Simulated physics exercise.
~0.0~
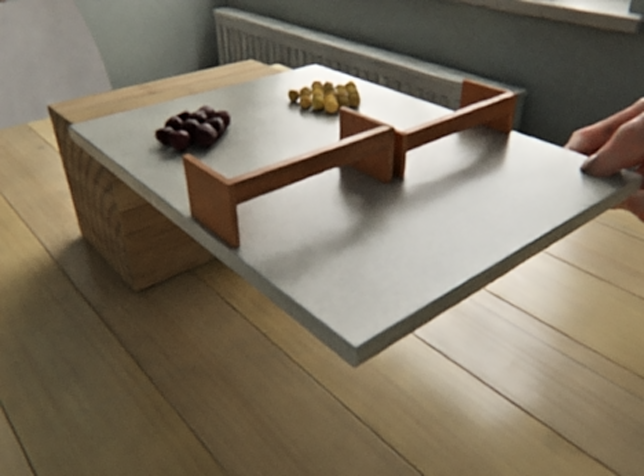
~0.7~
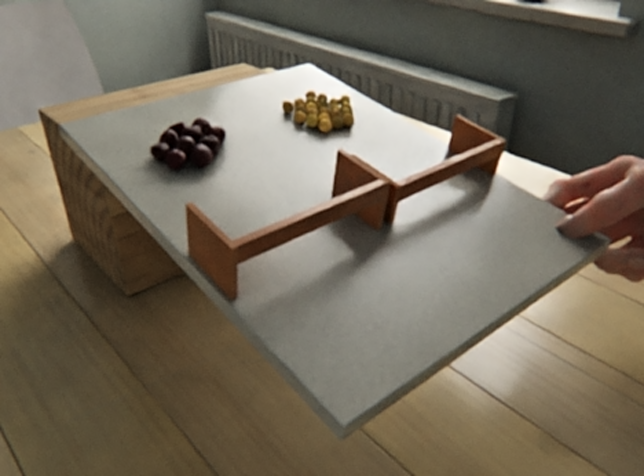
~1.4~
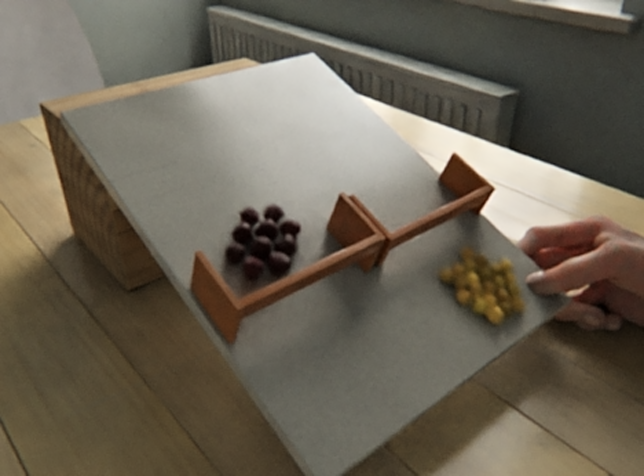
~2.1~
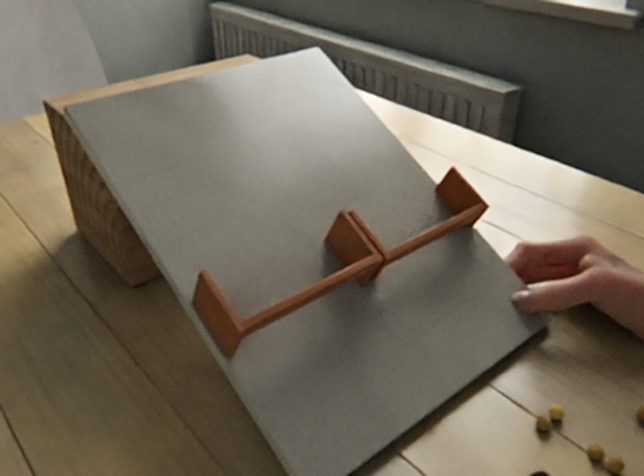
The clip shows a hand lowering one end of a grey board propped on a wooden block, while clusters of dark and yellow round pieces slide toward two raised orange strips. Both clusters pass under and leave the board, with some yellow pieces ending on the table.
